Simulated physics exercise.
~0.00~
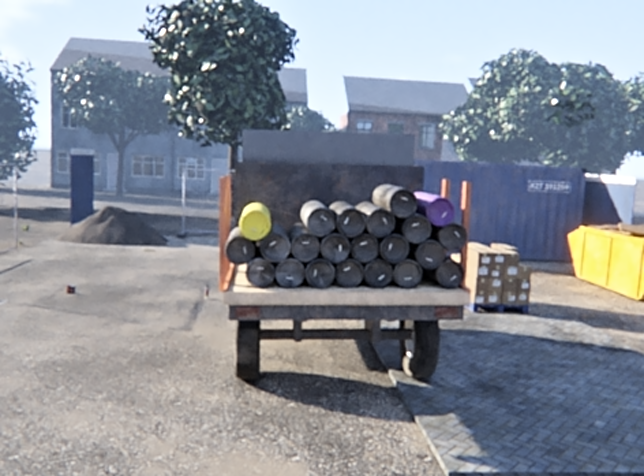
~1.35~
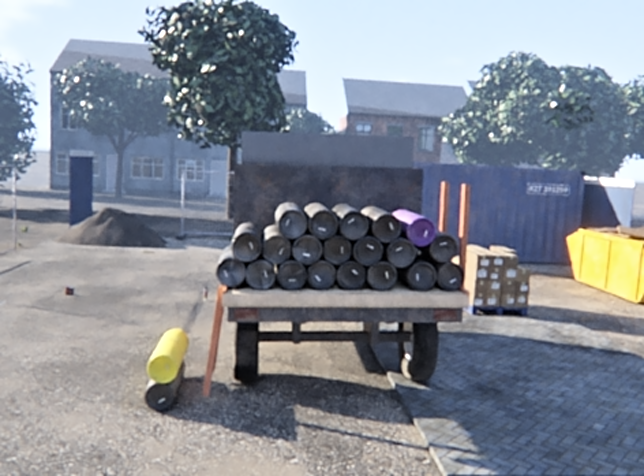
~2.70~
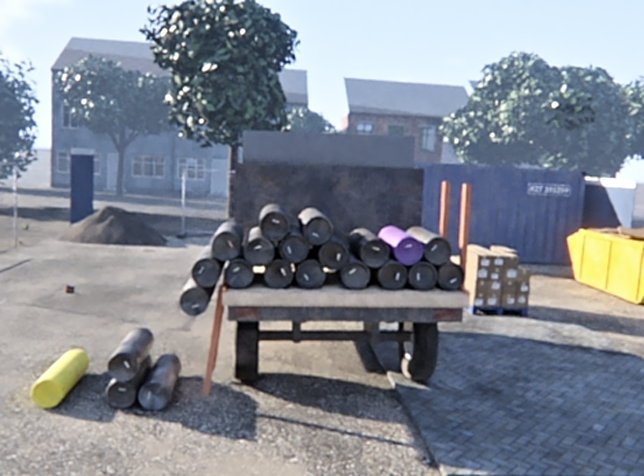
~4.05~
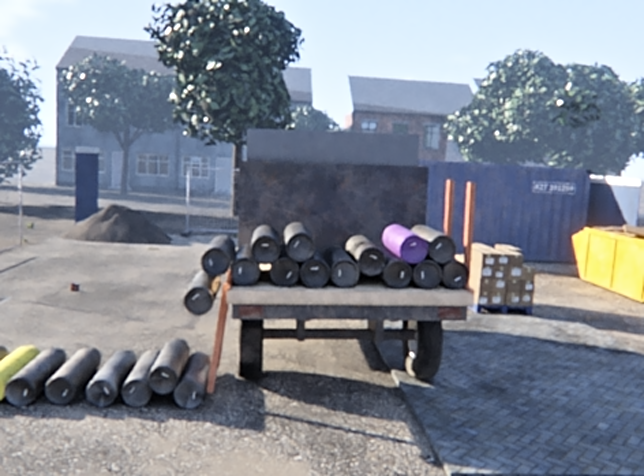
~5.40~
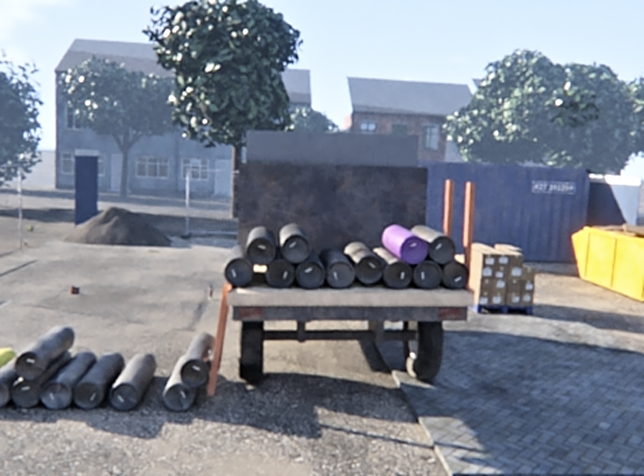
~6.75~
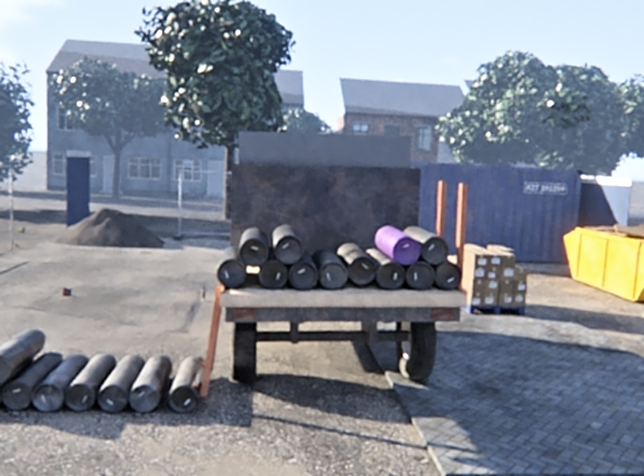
The yellow cylinder tumbles off the truck's left side with several others, while purple stays aboard.
